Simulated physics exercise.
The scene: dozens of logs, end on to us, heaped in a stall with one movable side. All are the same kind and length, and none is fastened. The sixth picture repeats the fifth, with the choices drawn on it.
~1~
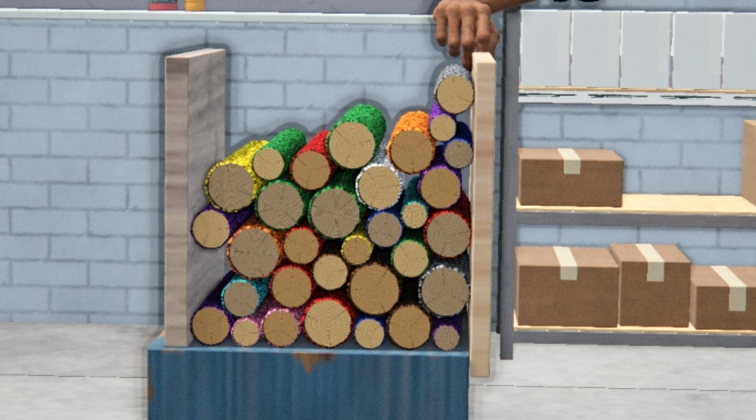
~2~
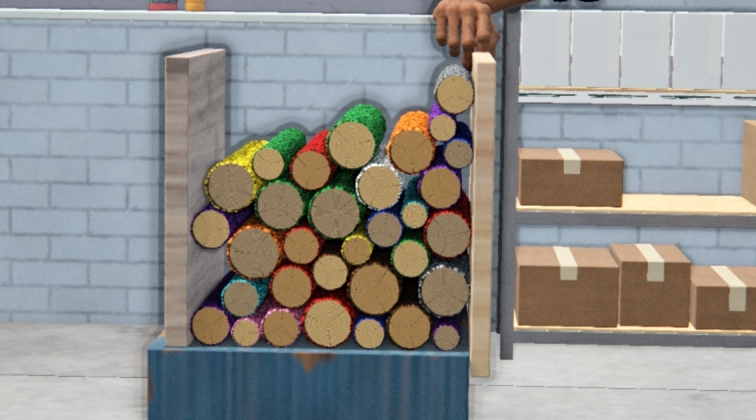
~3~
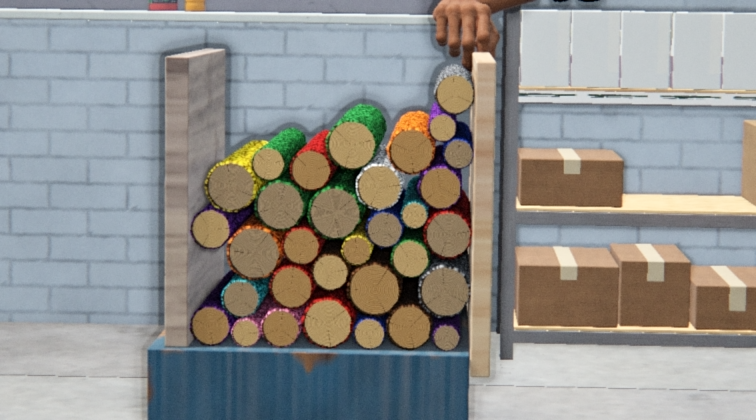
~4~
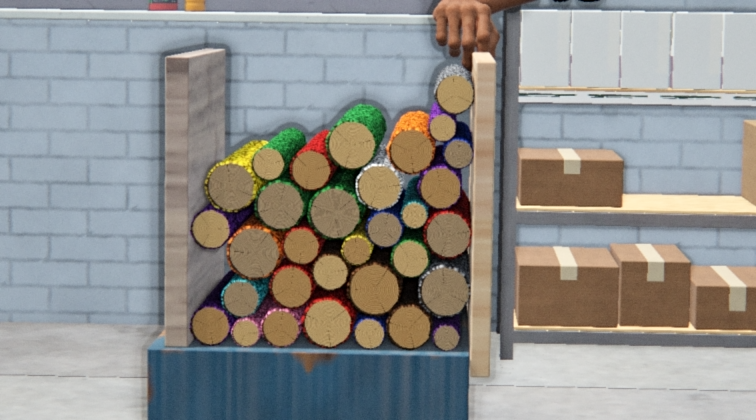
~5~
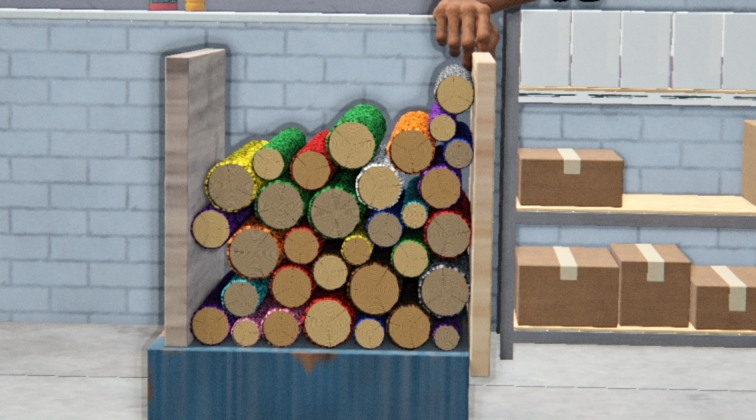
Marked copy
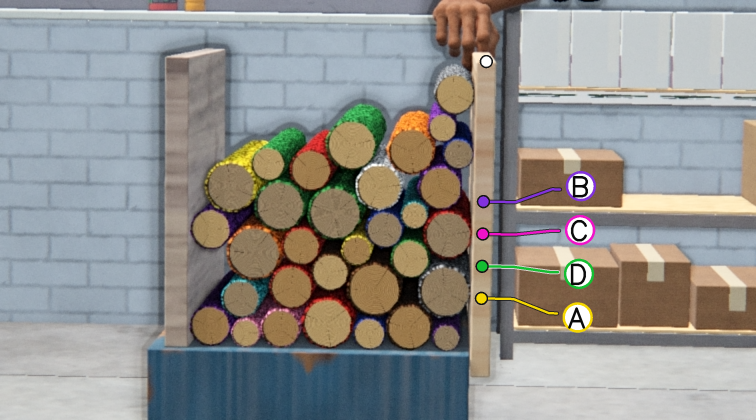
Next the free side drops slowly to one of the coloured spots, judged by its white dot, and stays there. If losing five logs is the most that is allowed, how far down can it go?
The last mark within the limit is D.
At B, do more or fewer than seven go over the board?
It loses fewer than seven.
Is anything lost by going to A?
At A: Yes.
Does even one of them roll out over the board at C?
At C: Yes.
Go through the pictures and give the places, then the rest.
The first picture shows a log (268, 164); side board (480, 200); a log (210, 326).
The second picture shows a log (210, 326); a log (409, 327).
The third picture shows a log (410, 259); a log (384, 229).
The fourth picture shows a log (440, 188); a log (311, 170).
The fifth picture shows a log (268, 164); side board (480, 200); a log (210, 326).
On the copy, A at (481, 298); B at (483, 202); C at (483, 234); D at (482, 267); the white dot at (486, 62).
On D. First, top of the board (474, 150).
Then, top of the board (472, 248).
Finally, top of the board (472, 265), five out over the board.
By contrast, A more than five out over the board; B two out over the board; C four out over the board.
